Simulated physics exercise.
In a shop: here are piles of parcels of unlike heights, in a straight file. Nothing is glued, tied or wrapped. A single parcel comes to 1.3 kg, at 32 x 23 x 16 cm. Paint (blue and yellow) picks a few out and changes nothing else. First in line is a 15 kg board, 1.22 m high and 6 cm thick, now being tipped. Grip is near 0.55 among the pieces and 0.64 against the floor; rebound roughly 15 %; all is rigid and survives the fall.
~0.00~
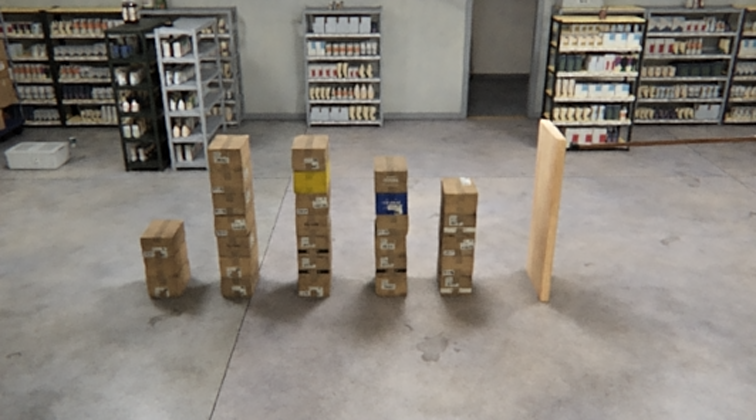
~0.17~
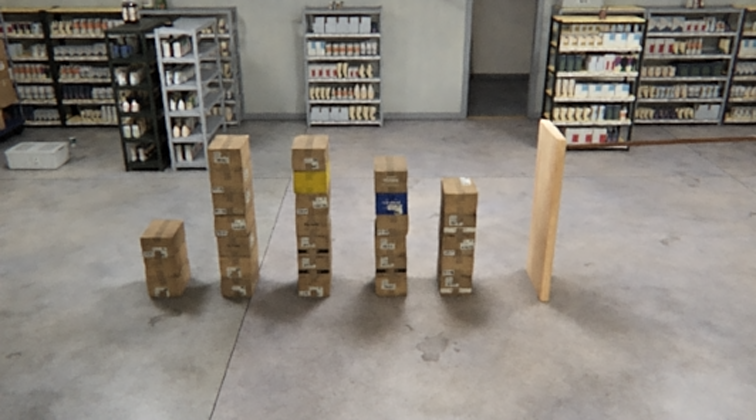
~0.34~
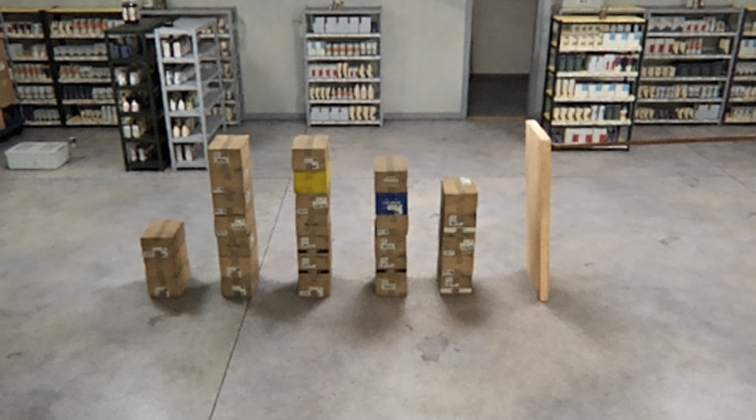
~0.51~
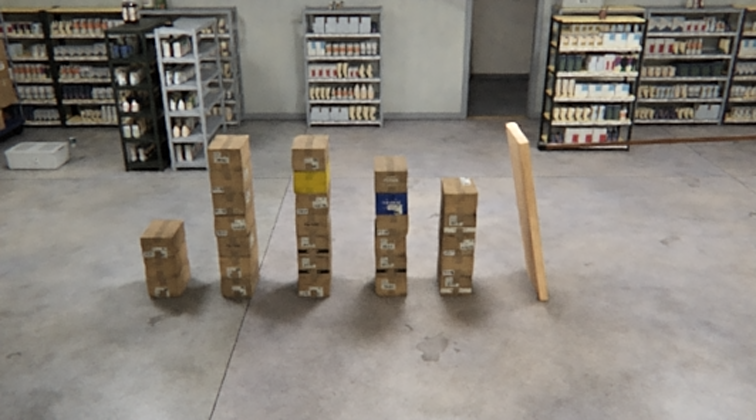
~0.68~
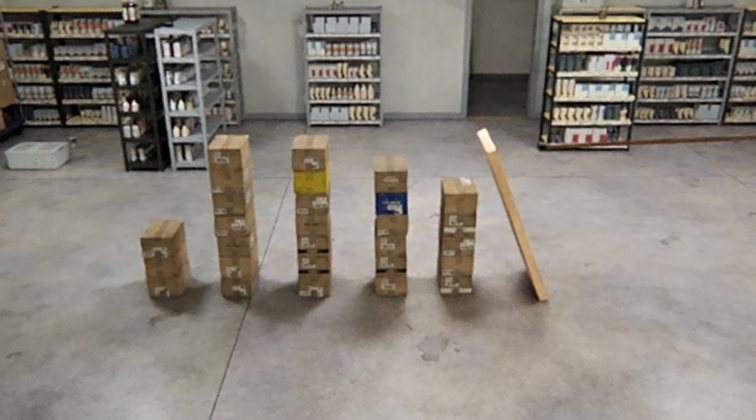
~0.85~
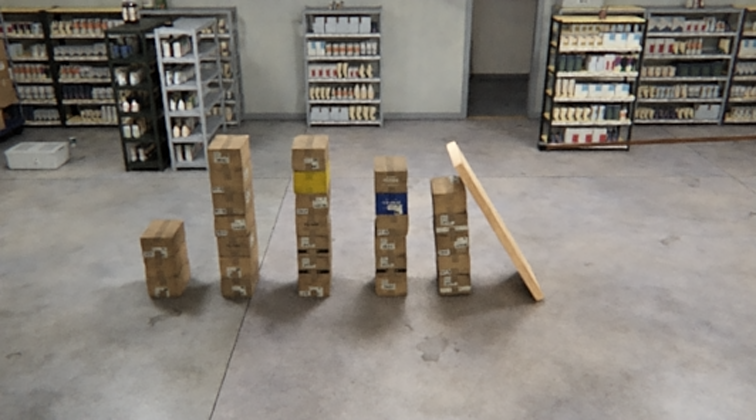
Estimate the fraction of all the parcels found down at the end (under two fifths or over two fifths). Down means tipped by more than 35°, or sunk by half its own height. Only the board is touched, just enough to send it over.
It comes to over two fifths.
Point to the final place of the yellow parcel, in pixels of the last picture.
At about (256, 217).
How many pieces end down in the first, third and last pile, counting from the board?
First 5, third 7, last 0.
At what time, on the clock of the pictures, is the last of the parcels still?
At about 3.5 s.
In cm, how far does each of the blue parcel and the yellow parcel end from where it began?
About: Blue 90, yellow 50.
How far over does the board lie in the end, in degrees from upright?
Some 65° from upright.
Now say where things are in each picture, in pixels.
In the first picture (pixels give the middle of a visible side), pole end (577, 148) 11 cm short, board 0° from upright; yellow parcel (310, 183); blue parcel (392, 204); none of the others has stirred.
The second picture shows pole end 16 mm short, board 0° from upright; yellow parcel (310, 183).
The third picture shows pole end 7 cm in, board 5° from upright; yellow parcel (310, 183); none of the others has stirred.
The fourth picture shows pole end (544, 148) 12 cm in, stopped, board 12° from upright; yellow parcel (310, 183); none of the others has stirred.
The fifth picture shows pole end (544, 148) 12 cm in, stopped, board 22° from upright; yellow parcel (310, 183); none of the others has stirred.
The sixth picture shows pole end (544, 148) 12 cm in, stopped, board 32° from upright; yellow parcel (310, 183); blue parcel (392, 204); steepest lean 5°, the parcel at (451, 203); movement in 5 of them.
After 1.18 s, board 47° from upright; none of the 28 parcels down, 11 disturbed; blue parcel 12° from how it stood.
After 1.52 s, board 65° from upright; 7 of the 28 parcels down; blue parcel 13° from how it stood, 57 mm lower; yellow parcel 17 cm from its place.
After 2.02 s, board 65° from upright; 17 of the 28 parcels down; yellow parcel 38° from how it stood, 9 cm lower; blue parcel 24 cm lower.
After 2.52 s, board 65° from upright; 23 of the 28 parcels down; yellow parcel on its side; blue parcel 35° from how it stood, 33 cm lower.
In the end (3.7 s), board 65° from upright; 23 of the 28 parcels down; yellow parcel on its side; blue parcel 36° from how it stood, 33 cm lower. That is 82 per cent. From the last view, middles, yellow parcel near (256, 217), blue parcel near (278, 237).
